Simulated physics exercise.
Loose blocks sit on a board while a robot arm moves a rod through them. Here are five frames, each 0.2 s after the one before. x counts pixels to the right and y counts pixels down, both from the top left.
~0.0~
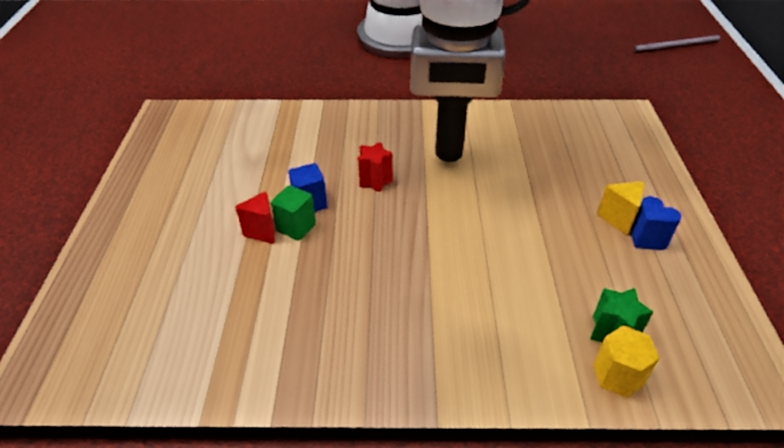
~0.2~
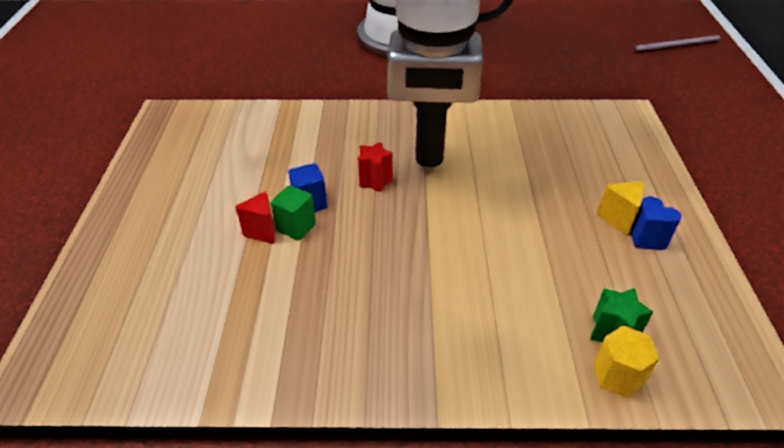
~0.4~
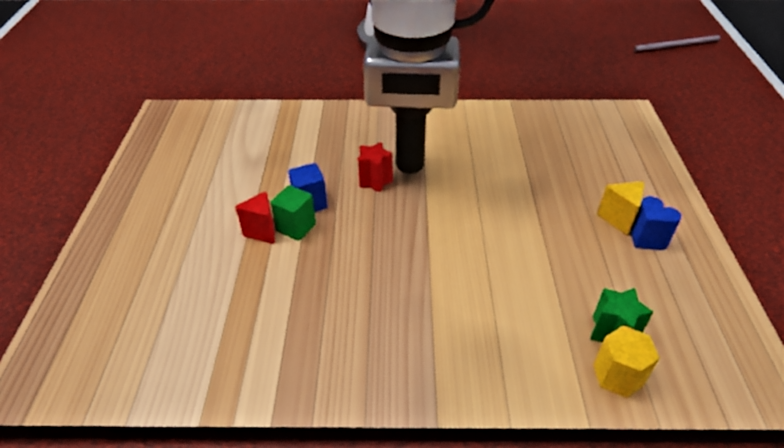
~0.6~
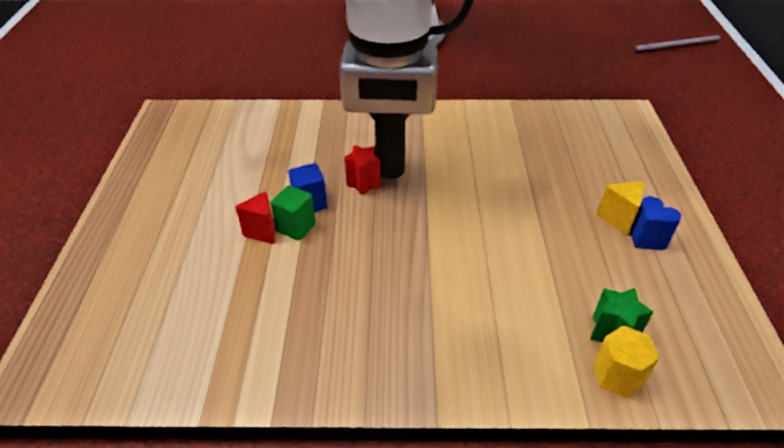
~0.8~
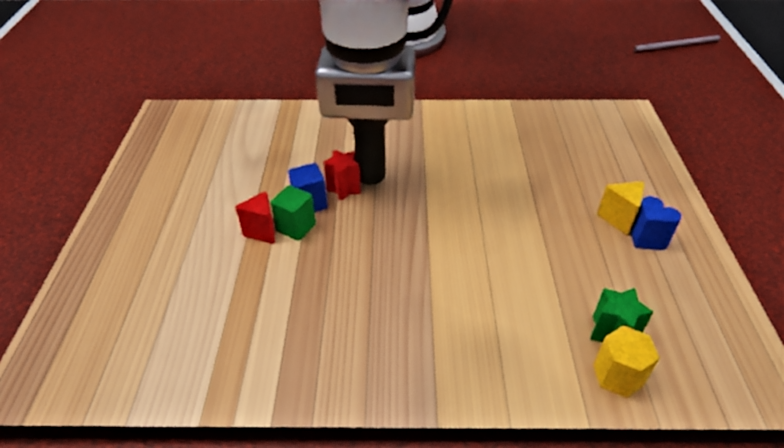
A robot arm moves a black rod left, pushing the red star toward the blue block.
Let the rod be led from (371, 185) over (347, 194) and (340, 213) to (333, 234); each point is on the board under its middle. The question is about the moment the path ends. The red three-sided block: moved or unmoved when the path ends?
Left in place.
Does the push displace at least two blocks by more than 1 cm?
Short answer: Yes.
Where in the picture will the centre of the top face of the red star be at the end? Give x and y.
Its top face will be centred at roughly (313, 170).
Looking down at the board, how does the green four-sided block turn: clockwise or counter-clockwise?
Seen from overhead, it turns anticlockwise.
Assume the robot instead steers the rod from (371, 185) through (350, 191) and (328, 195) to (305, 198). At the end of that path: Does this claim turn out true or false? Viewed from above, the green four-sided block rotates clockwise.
Answer: False.
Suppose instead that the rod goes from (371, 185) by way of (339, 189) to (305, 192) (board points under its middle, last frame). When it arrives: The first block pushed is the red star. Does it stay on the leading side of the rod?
I expect it to be in front.
The first path, step by step. Halfway along, rod at (342, 194); green four-sided block at (286, 201), turned 25° anticlockwise; blue four-sided block at (282, 177); red star at (313, 169), turned 30° clockwise.
At the end, rod at (332, 224); red three-sided block still; green four-sided block at (286, 201), turned 25° anticlockwise; blue four-sided block at (281, 177); red star at (313, 170), turned 40° clockwise.
